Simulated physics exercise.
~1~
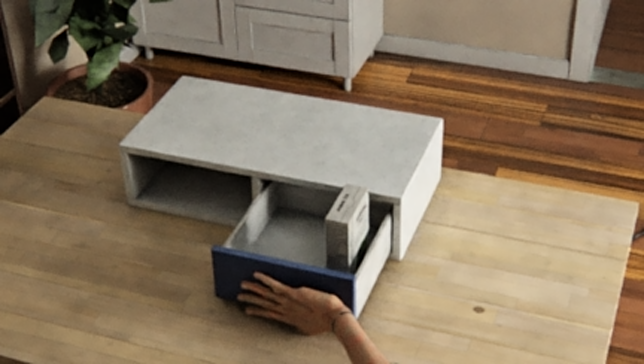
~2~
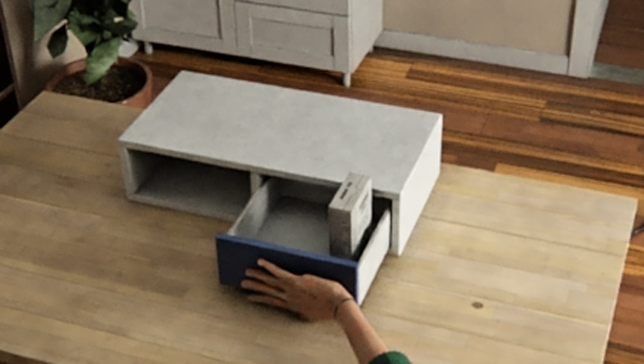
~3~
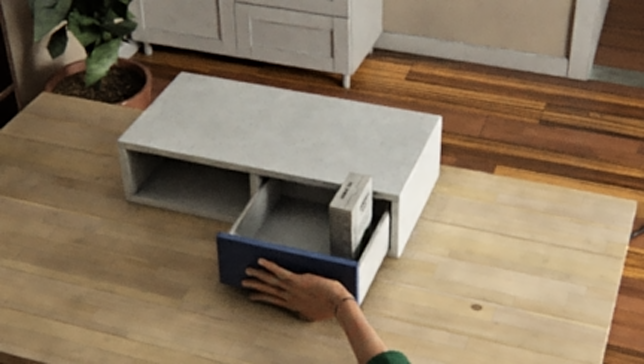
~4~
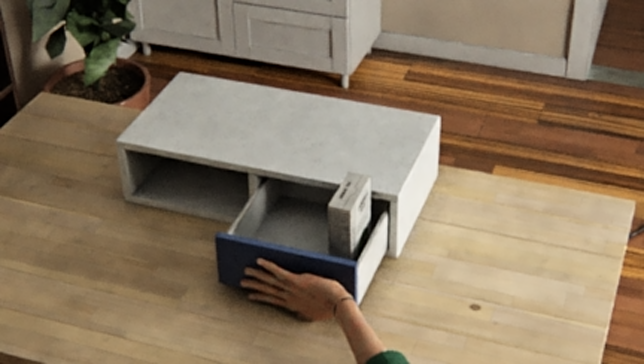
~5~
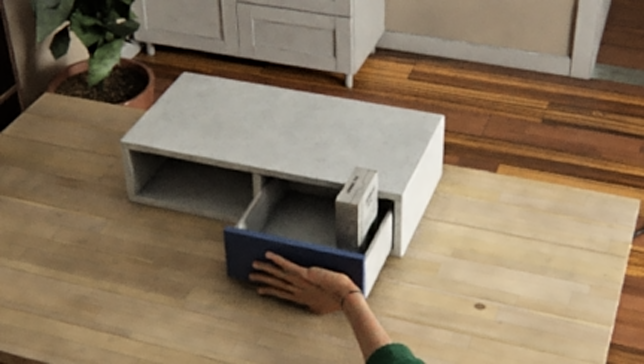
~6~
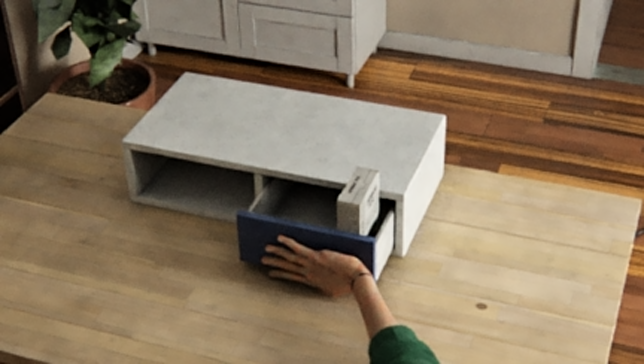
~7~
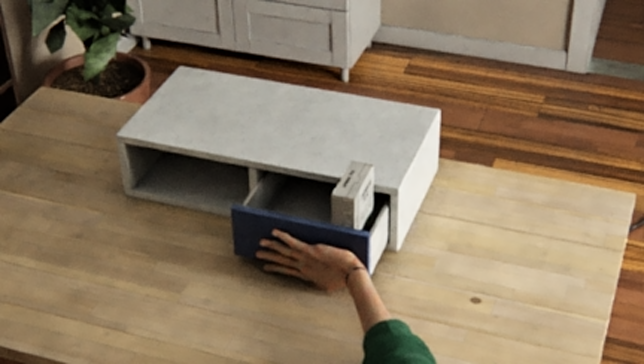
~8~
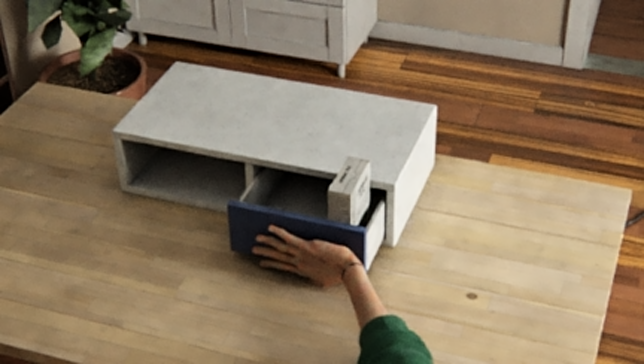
Blue-fronted drawer holding an upright white packet being pushed partway into a pale chest by a hand, and staying ajar.
